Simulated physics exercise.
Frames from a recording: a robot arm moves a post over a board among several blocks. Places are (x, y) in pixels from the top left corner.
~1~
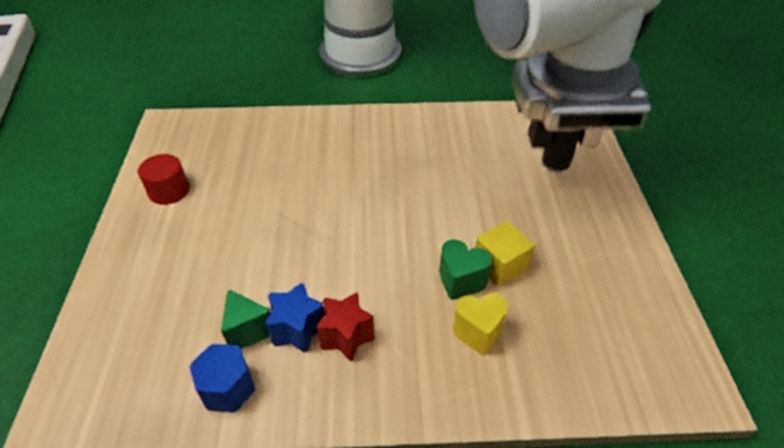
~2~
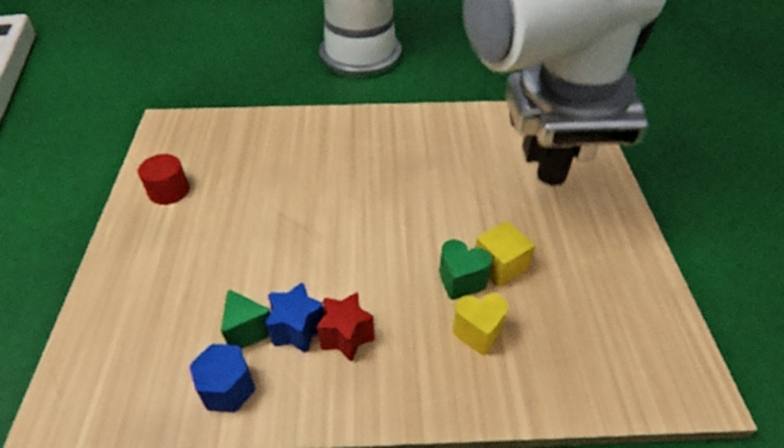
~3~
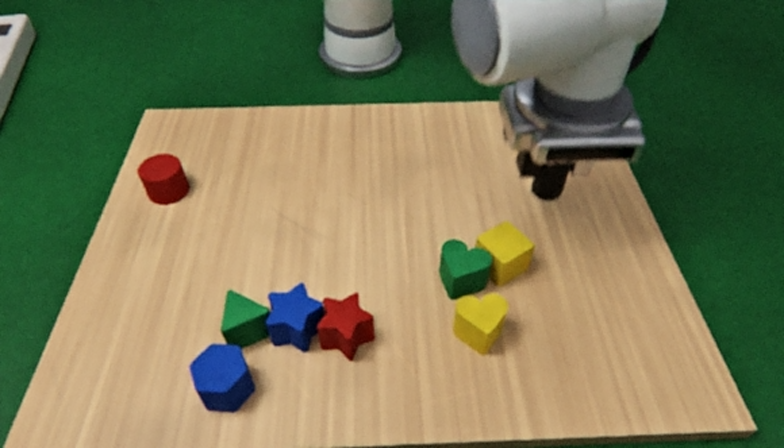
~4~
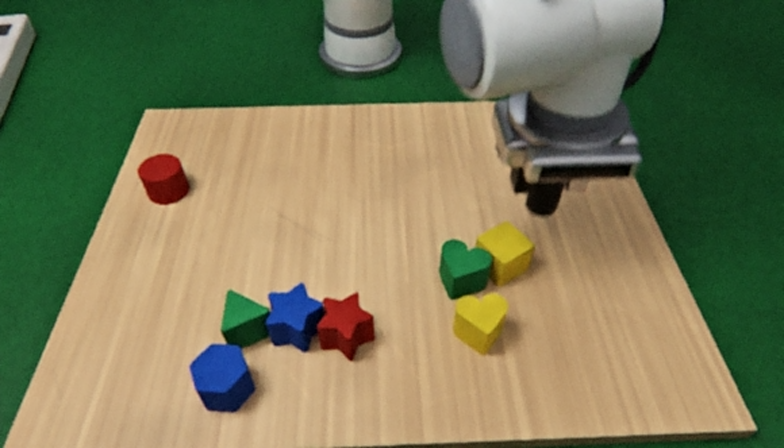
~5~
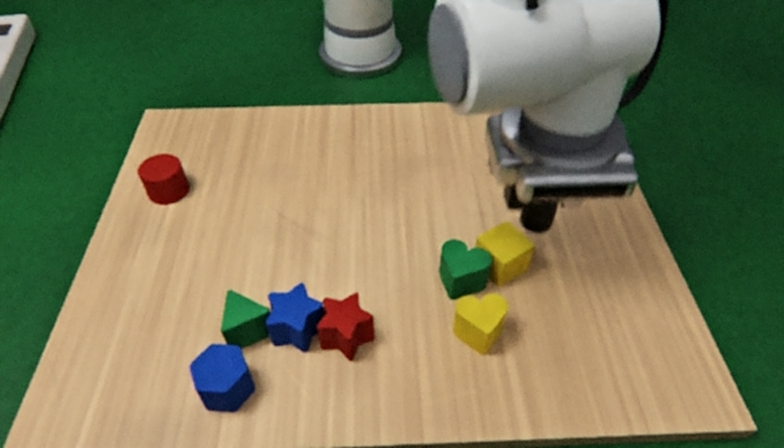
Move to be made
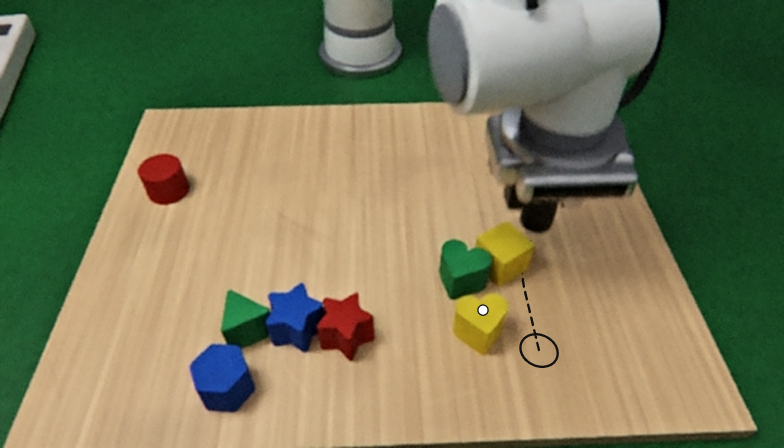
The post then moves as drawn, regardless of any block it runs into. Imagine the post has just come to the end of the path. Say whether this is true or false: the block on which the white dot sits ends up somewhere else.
False
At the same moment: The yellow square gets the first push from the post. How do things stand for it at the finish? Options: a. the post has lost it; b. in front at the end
a
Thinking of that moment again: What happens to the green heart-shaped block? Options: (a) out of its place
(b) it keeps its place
The answer is a.
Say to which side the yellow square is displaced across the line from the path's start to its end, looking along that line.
Side: Right.
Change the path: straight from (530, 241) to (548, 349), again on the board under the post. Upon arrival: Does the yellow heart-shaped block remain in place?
My answer is yes.
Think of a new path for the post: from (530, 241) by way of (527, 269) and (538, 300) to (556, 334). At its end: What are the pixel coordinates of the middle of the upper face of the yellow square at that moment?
Its top centre lands on (497, 261).
Path on the board, from (530, 241) via (525, 290), ending at (539, 350); the dot is on the yellow heart-shaped block.
The first path, step by step. One third of the way, post (527, 255); green heart-shaped block (449, 263), turned 30° clockwise; yellow square (495, 261), turned 15° clockwise.
Two thirds of the way, post (535, 293); green heart-shaped block (445, 265), turned 40° clockwise; yellow square (492, 271), turned 35° clockwise.
At the end, post (545, 334); green heart-shaped block (445, 265), turned 40° clockwise; yellow heart-shaped block in place; yellow square (492, 271), turned 35° clockwise.
